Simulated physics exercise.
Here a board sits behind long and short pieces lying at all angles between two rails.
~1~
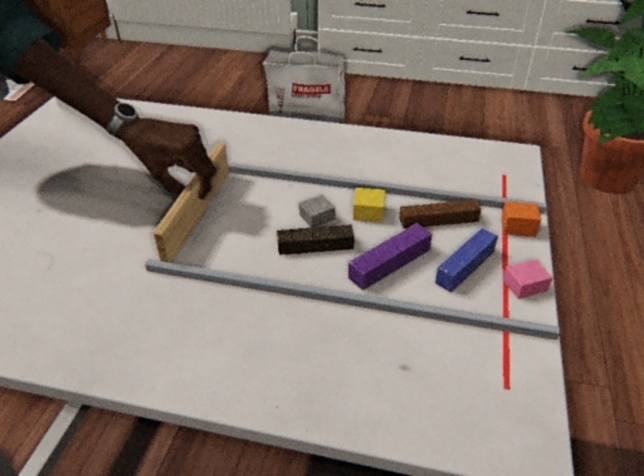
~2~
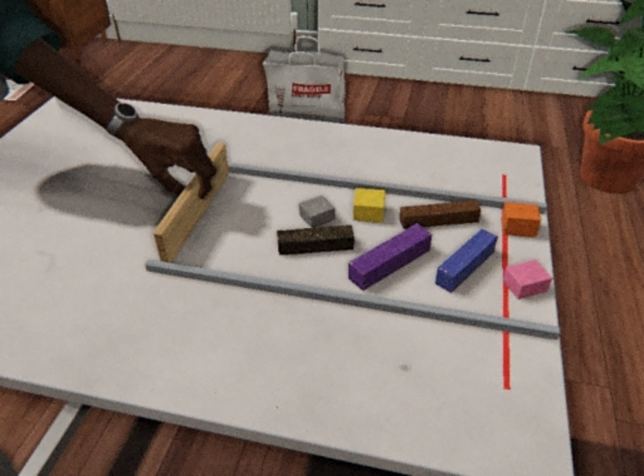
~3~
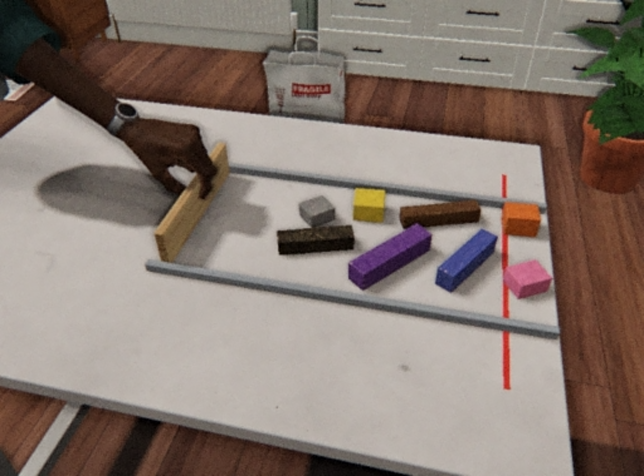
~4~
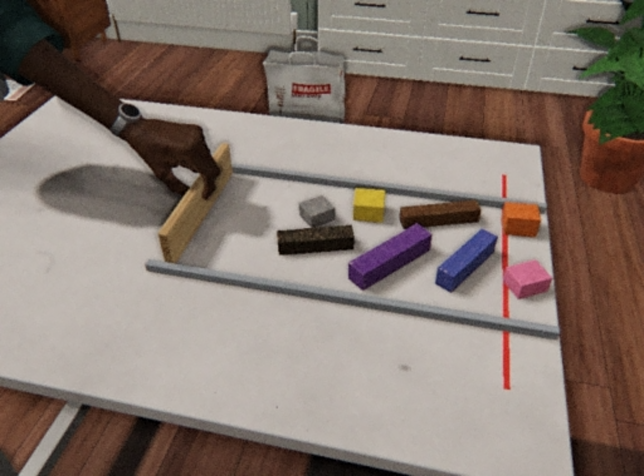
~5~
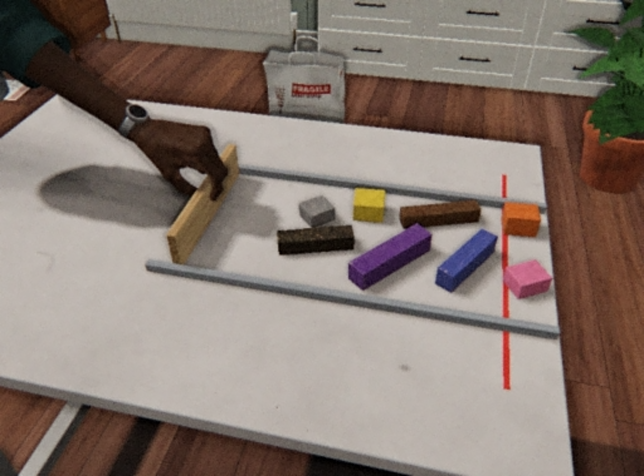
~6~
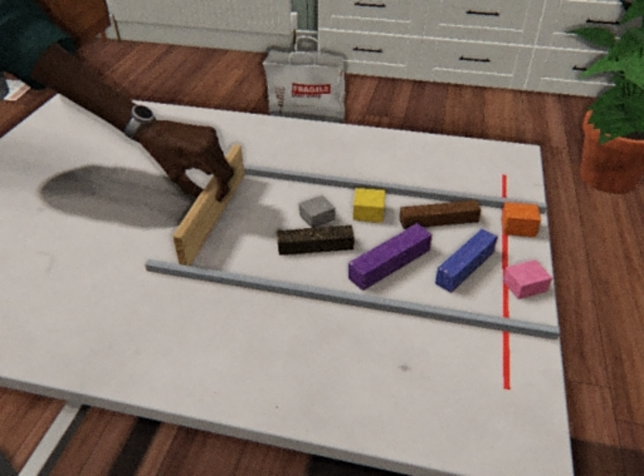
A hand holding a wooden board upright between two rails, then sliding it slightly right towards colourful blocks that stay still.
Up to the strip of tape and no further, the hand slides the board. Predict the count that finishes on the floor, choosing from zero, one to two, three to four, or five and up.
The count on the floor is three to four.
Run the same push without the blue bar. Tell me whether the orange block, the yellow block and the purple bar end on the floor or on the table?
Taking them one by one, the orange block drops away, the yellow block holds its spot and the purple bar holds its spot.
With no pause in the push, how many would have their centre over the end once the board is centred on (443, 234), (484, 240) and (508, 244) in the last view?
Result per place: 0; 2; 4.
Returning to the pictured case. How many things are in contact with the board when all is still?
4 touch it.
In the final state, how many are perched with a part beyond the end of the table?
Answer: 2.
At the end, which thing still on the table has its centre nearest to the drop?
The purple bar.
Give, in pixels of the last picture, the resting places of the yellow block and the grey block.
Listed as asked: First (526, 216), and then (521, 247).
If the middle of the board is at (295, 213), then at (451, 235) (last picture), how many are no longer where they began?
Tally at point one: 2; at point two: 8.
A little later, none off yet; pink block at rest near (527, 279); orange block at rest near (521, 220); blue bar at rest near (467, 259).
When it is over, the number that fall off is three or four; down, brown bar, blue bar, orange block and pink block.
